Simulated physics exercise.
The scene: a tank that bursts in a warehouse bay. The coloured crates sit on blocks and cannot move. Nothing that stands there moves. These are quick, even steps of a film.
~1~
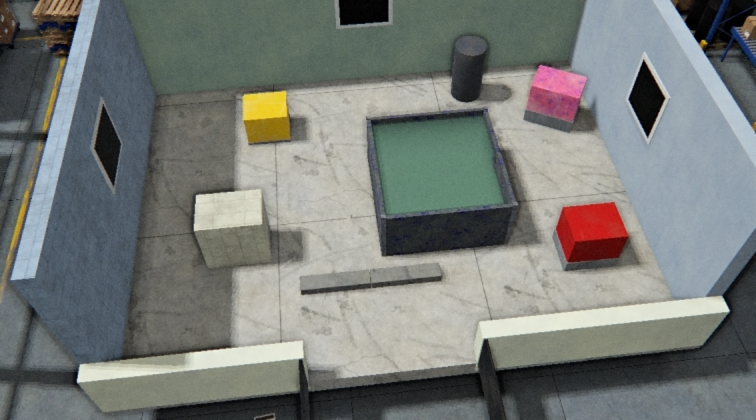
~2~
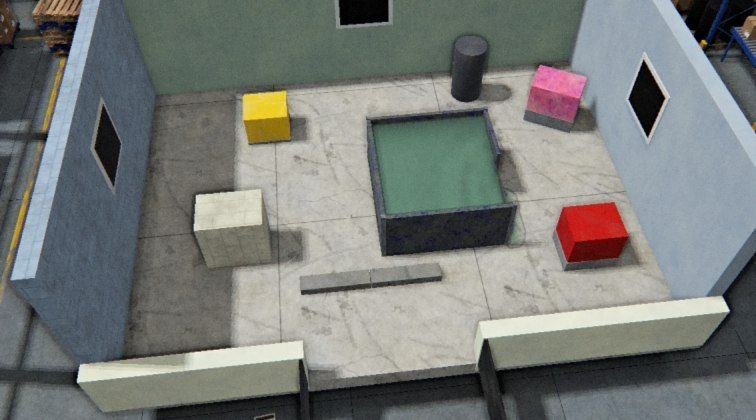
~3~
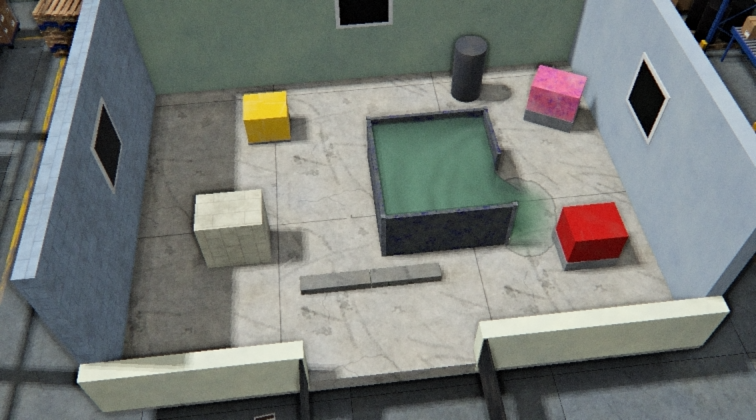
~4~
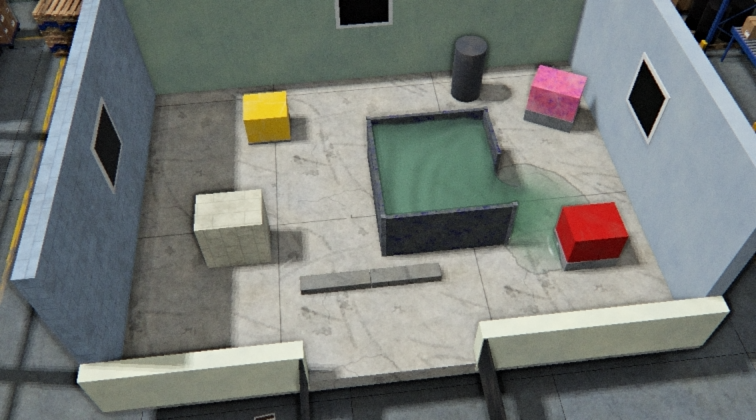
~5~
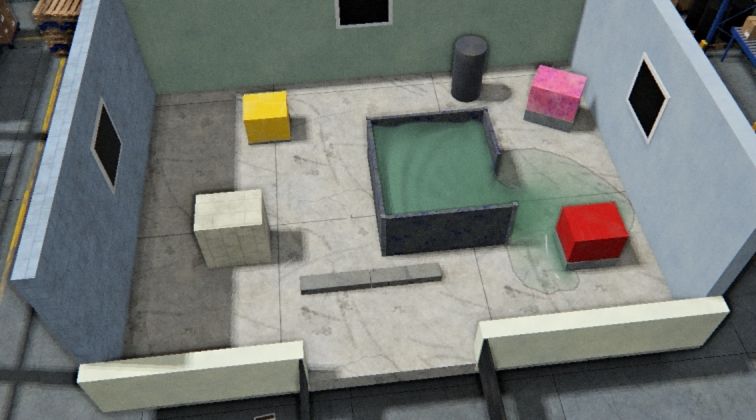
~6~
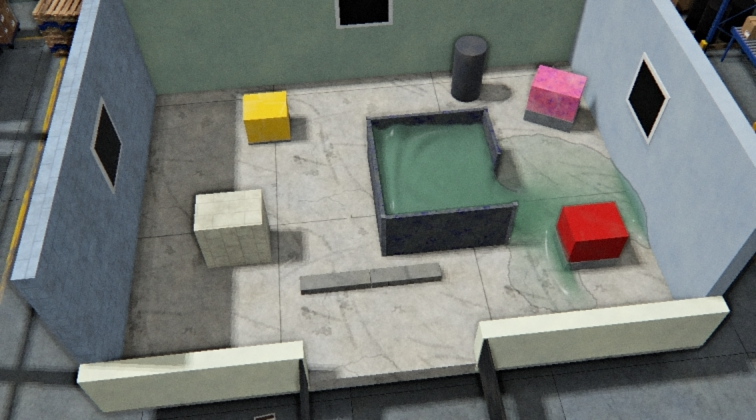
Green water poured out through a gap in the right side of the square tank, ran across the pale floor to the red block, and spread around it toward the right wall.
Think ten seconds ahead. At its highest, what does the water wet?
One by one: The yellow crate gets wet; the red crate gets wet; the pink crate gets wet.
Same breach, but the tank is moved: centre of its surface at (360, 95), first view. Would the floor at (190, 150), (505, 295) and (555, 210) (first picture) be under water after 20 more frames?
In turn: Dry, wet, flooded.
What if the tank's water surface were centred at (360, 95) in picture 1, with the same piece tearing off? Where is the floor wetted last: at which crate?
I say the yellow crate.
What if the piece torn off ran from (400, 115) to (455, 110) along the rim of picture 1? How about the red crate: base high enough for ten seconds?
One by one: Red is safe.
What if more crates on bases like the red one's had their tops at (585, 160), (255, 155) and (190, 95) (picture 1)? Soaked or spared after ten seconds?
In turn: Takes water, escapes it, keeps dry.
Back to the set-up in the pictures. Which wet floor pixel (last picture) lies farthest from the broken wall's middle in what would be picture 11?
Around (575, 93).
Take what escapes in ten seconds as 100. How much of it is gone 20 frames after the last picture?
About 10 per cent.
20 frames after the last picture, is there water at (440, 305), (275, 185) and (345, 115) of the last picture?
In turn: Awash, clear, dry.
A moment on, water covers 15 % of the floor; the yellow crate not reached, the red crate water round its plinth, the pink crate water round its plinth.
Next, water covers 25 % of the floor; the yellow crate not reached, the red crate water round its plinth, the pink crate water round its plinth.
Then, water covers 50 % of the floor; the yellow crate not reached, the red crate water round its plinth, the pink crate water round its plinth.
Later, water covers 80 % of the floor; the yellow crate water round its plinth, the red crate water round its plinth, the pink crate water round its plinth.
In the end, water covers 100 % of the floor; the yellow crate was topped, the red crate was topped, the pink crate was topped.
